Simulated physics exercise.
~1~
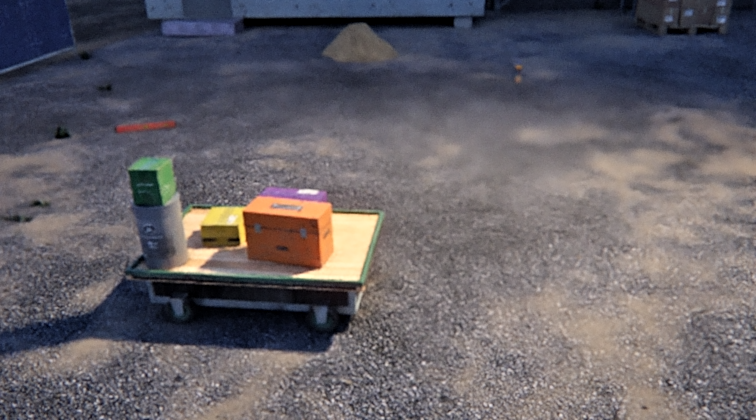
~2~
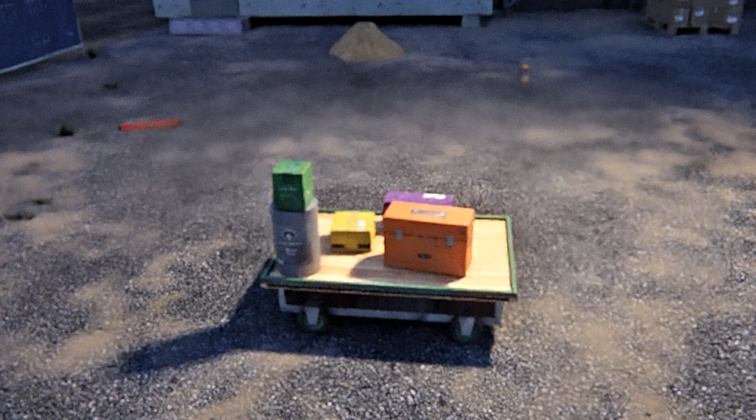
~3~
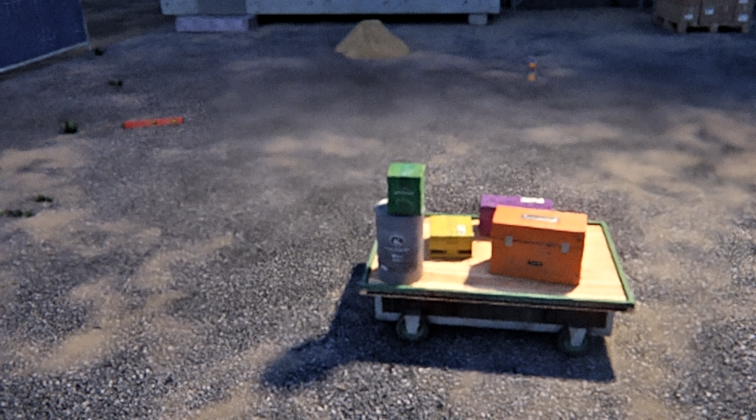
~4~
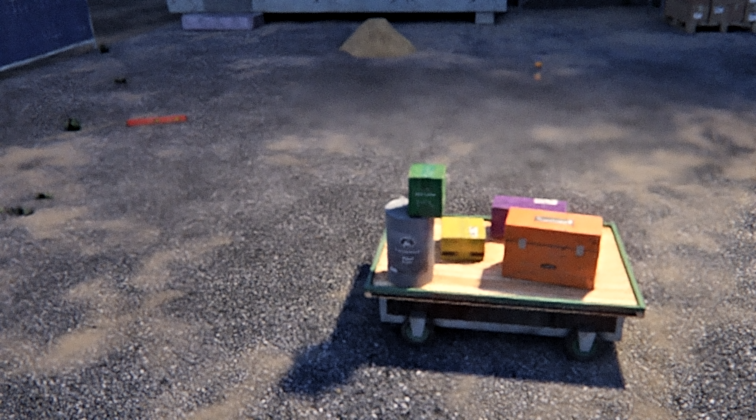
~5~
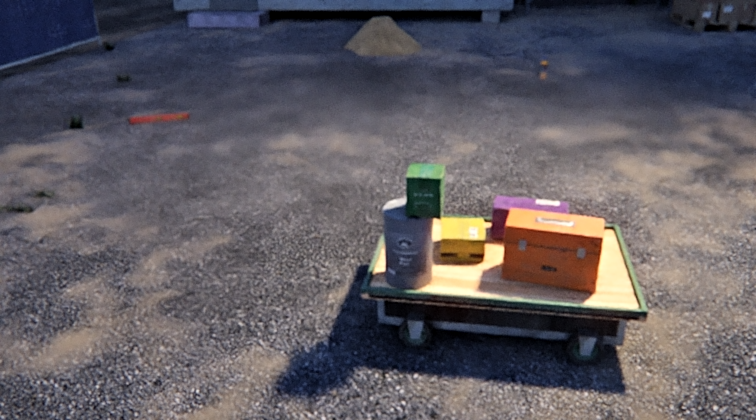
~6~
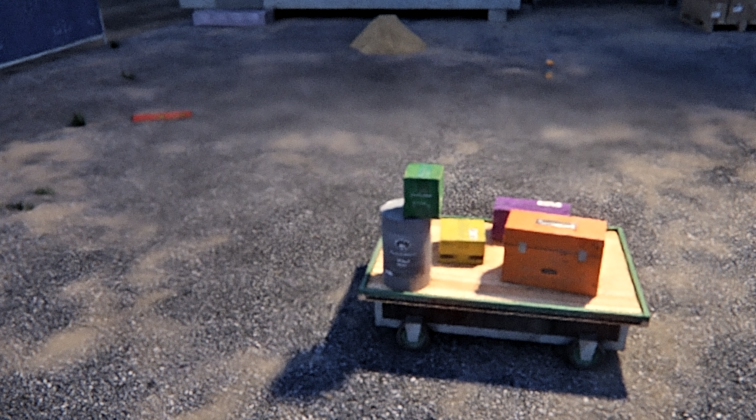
The video shows a flat cart carrying an orange toolbox, a grey pail with a green box on top, and yellow and purple parcels across gravel. It rolls right and stops; the green box shifts slightly on the pail but stays there, and the toolbox remains upright.
